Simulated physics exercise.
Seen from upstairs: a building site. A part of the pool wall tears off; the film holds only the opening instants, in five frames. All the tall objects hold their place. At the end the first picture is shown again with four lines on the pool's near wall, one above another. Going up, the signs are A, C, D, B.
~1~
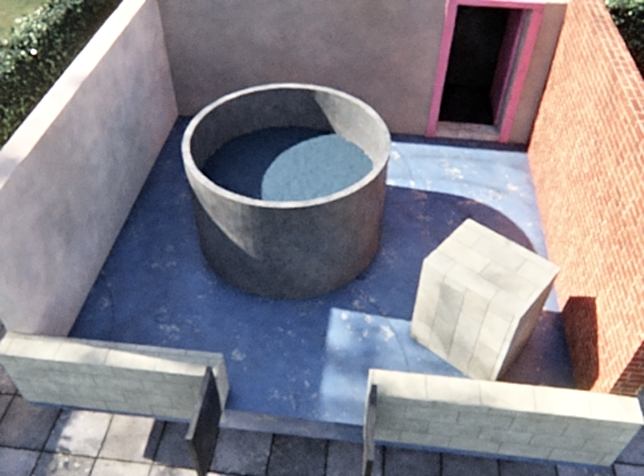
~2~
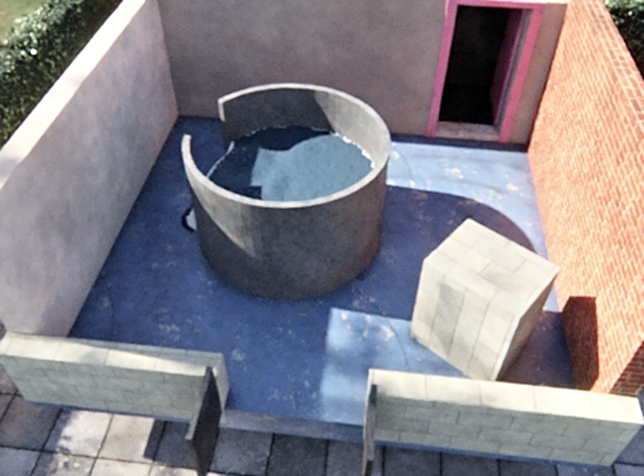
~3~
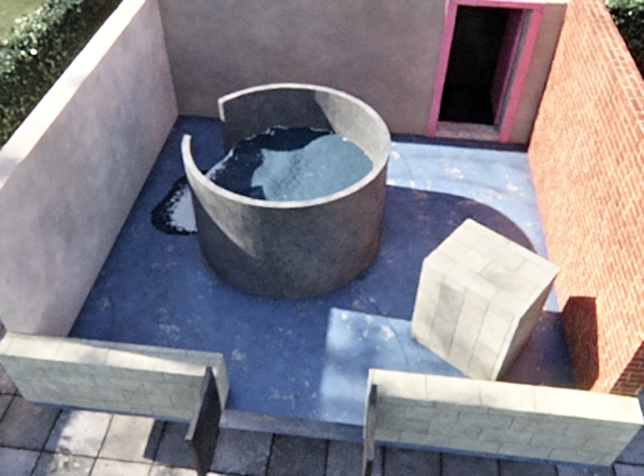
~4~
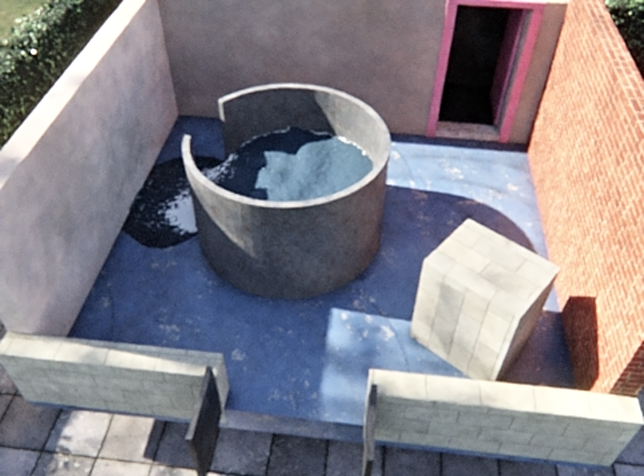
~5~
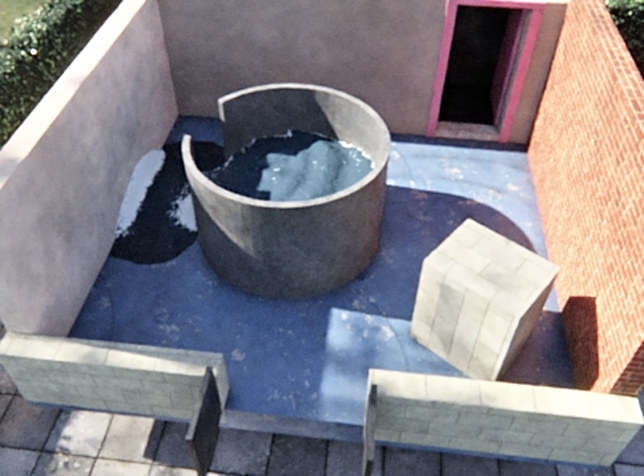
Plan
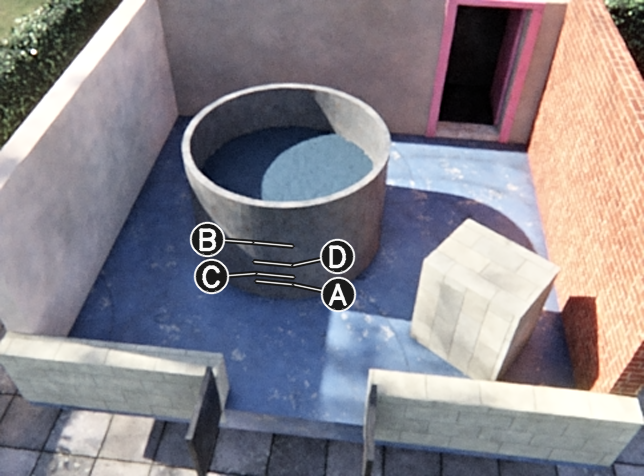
The video shows a walled yard with a round grey tank of water and a pale block; a gap appears in the tank's left side, and dark water pours through, spreading across the blue ground toward the left wall.
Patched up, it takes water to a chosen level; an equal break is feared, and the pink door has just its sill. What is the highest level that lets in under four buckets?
It is D.
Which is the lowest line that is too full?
The answer is B.
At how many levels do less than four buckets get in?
Three of the four.
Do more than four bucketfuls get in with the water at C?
No, that is safe.
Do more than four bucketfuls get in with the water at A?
No, that is safe.
On the marked copy, A at (275, 282); B at (272, 244); C at (274, 275); D at (273, 263); from the bottom up A, C, D, B.
With A, nothing gets over.
With B, about 10 bucketfuls get in.
With C, nothing gets over.
With D, a splash gets over, under a bucket.
